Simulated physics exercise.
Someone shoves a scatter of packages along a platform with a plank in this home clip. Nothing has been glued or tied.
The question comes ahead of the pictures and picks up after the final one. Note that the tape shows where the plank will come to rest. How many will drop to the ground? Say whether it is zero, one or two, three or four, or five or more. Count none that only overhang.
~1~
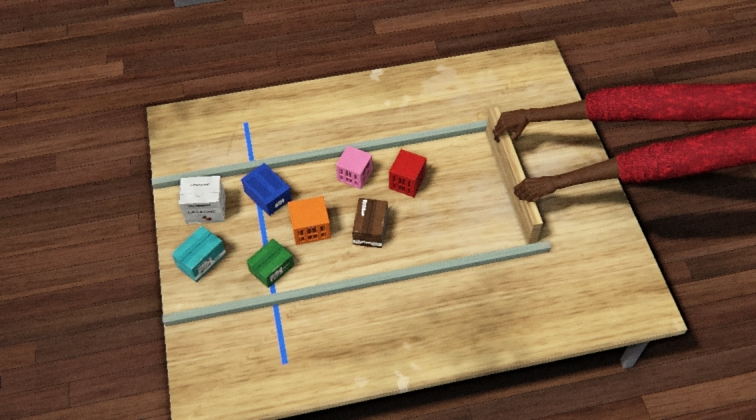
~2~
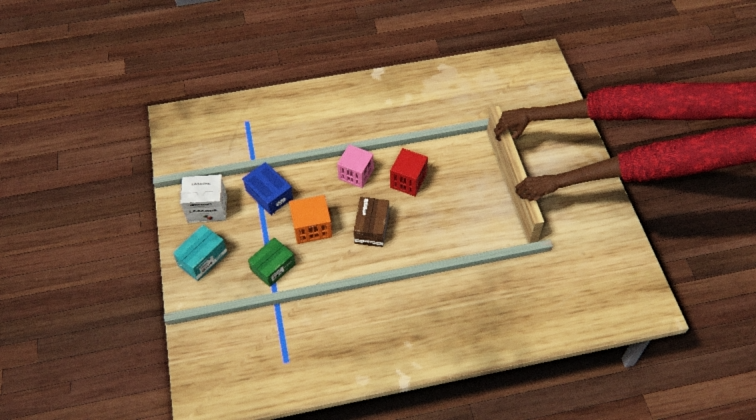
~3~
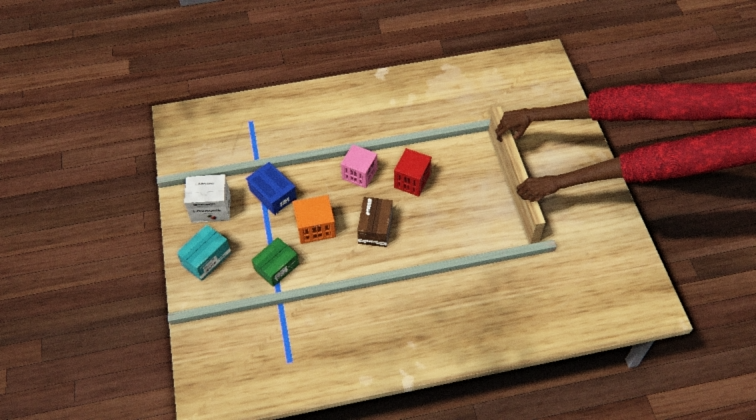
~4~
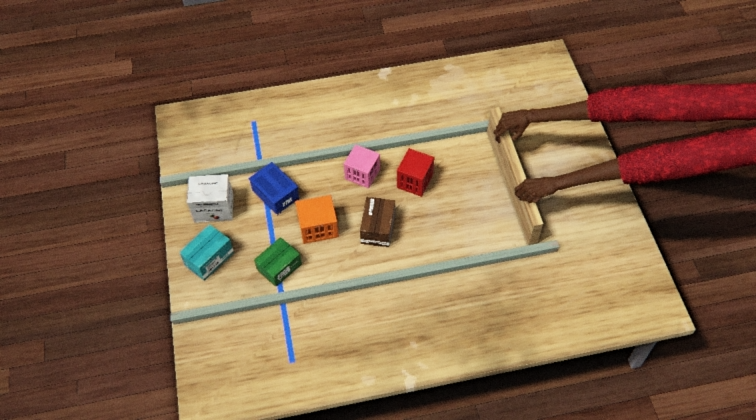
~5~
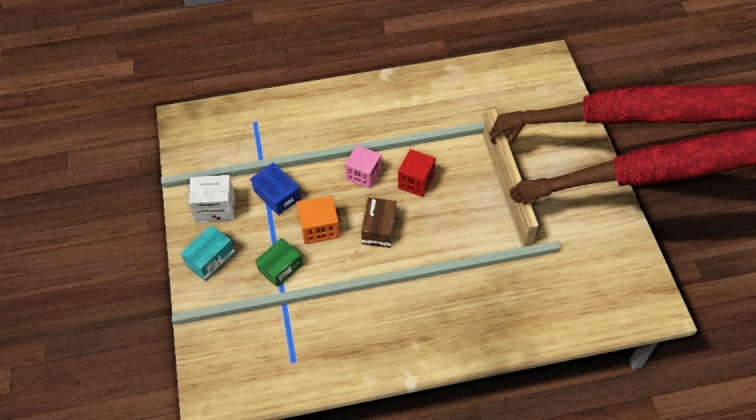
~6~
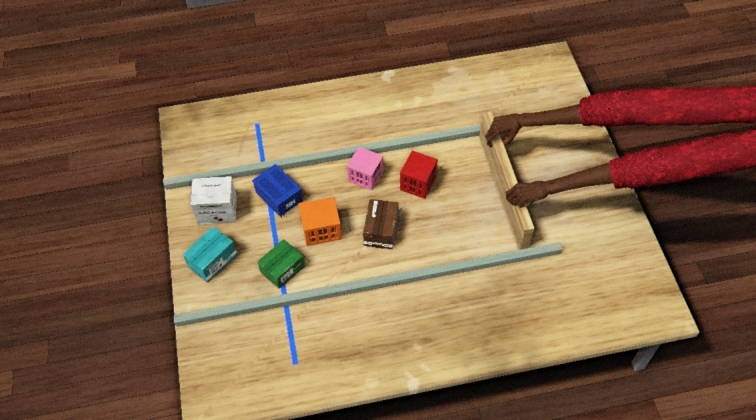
Nothing goes over.
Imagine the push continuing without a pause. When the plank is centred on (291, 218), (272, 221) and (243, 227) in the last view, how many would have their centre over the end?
Taking the places in turn, the counts are 0, 0 and 2.
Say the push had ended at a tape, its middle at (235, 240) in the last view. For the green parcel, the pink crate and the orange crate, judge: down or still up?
Green parcel stays put, pink crate stays put, orange crate stays put.
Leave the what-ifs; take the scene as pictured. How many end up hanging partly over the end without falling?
Overhanging: 1.
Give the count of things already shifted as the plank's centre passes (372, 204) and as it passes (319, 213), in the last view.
The count reaches 3 first and 6 second.
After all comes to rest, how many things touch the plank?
Total: 3.
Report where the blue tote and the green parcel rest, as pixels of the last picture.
I'd put one close to (225, 194) and the other close to (232, 279).
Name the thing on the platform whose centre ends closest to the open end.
It's the turquoise parcel.
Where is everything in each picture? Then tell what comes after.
Turquoise parcel (199, 254); white box (203, 200); green parcel (271, 263); plank (512, 175); tape (263, 232), in the first frame.
White box (204, 199); pink crate (356, 166), in the second frame.
Green parcel (276, 262); red crate (413, 172), in the third frame.
Turquoise parcel (207, 252); orange crate (317, 219), in the fourth frame.
White box (212, 199); plank (509, 177), in the fifth frame.
Turquoise parcel (210, 254); white box (214, 201); green parcel (281, 264); plank (505, 180); tape (274, 233), in the sixth frame.
Soon after, none off yet; turquoise parcel at rest near (210, 254); white box at rest near (214, 201); green parcel at rest near (281, 264).
In the end, the number that fall off is zero.
